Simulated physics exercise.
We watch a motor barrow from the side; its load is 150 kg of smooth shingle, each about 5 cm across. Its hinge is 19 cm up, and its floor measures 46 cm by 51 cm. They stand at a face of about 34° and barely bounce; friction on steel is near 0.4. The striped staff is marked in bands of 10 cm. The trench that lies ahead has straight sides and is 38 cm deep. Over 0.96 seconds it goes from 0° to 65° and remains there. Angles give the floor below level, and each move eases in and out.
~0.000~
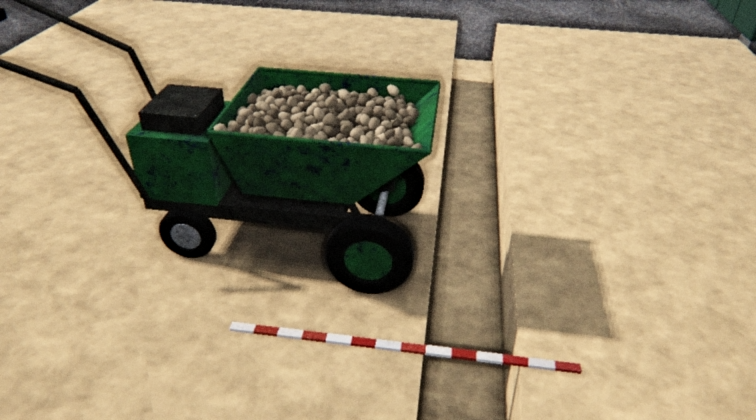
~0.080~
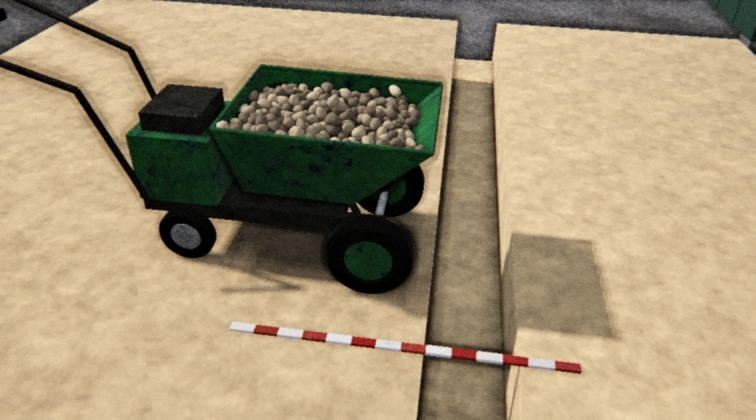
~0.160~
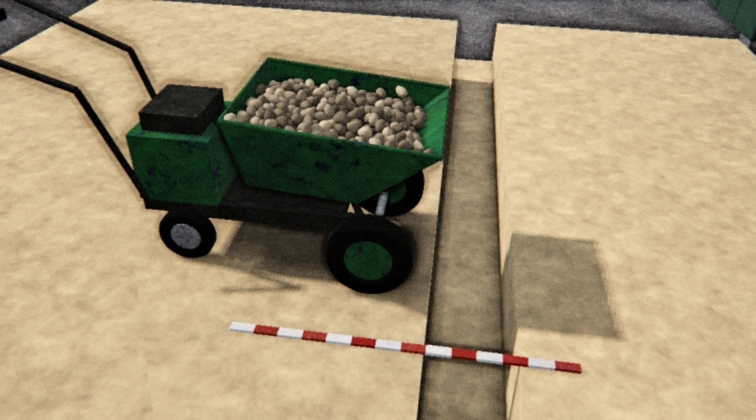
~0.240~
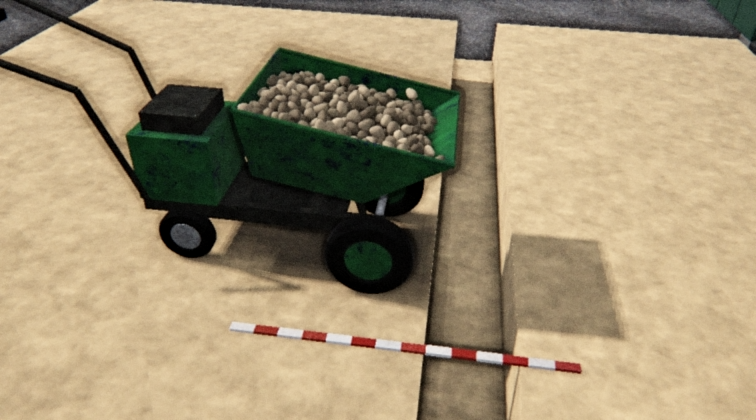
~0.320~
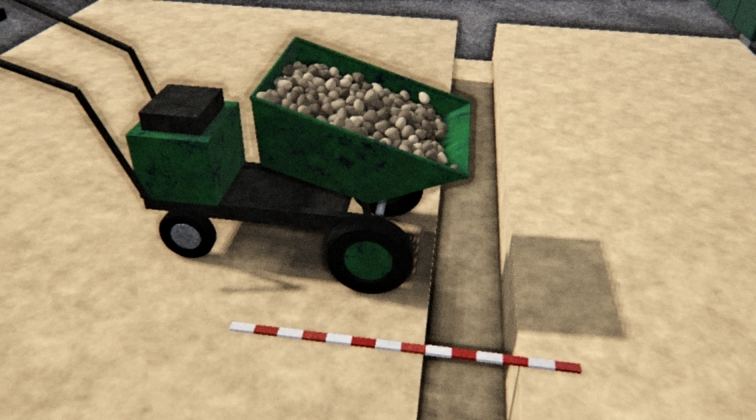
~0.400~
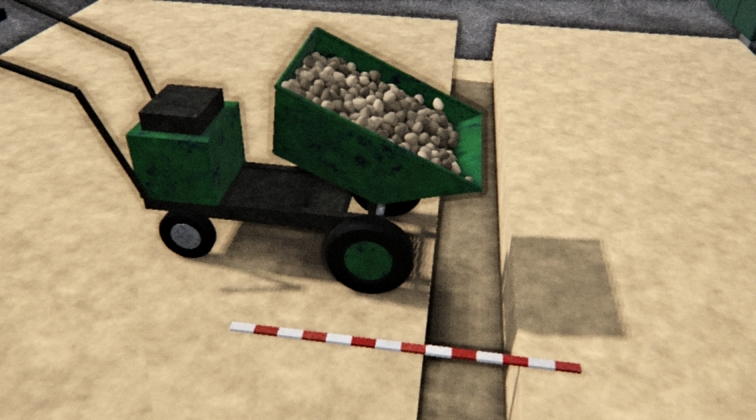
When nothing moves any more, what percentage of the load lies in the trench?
17 %.
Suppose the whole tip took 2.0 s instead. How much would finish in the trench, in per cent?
Trench share: Approx. 20%.
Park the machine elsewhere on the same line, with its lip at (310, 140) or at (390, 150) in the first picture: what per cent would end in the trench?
Around 100 and then 50 percent.
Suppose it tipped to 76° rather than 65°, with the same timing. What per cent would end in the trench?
Roughly 20 percent.
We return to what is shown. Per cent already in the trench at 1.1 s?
Some 0 per cent of the load by that point.
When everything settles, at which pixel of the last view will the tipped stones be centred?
I'd point somewhere around (577, 267).
After 0.7 s the floor is at 55°; 100 % in the skip; the foremost stones are at (506, 212).
After 1.1 s the floor is at 65°; 63 % in the skip, 1 % in the trench, 36 % past the trench; the foremost stones are at (601, 263).
After 1.4 s the floor is at 65°; 20 % in the skip, 3 % in the trench, 77 % past the trench; the foremost stones are at (751, 297).
After 3.4 s the floor is at 65°; 0 % in the skip, 17 % in the trench, 83 % past the trench; the foremost stones are past the picture's edge.
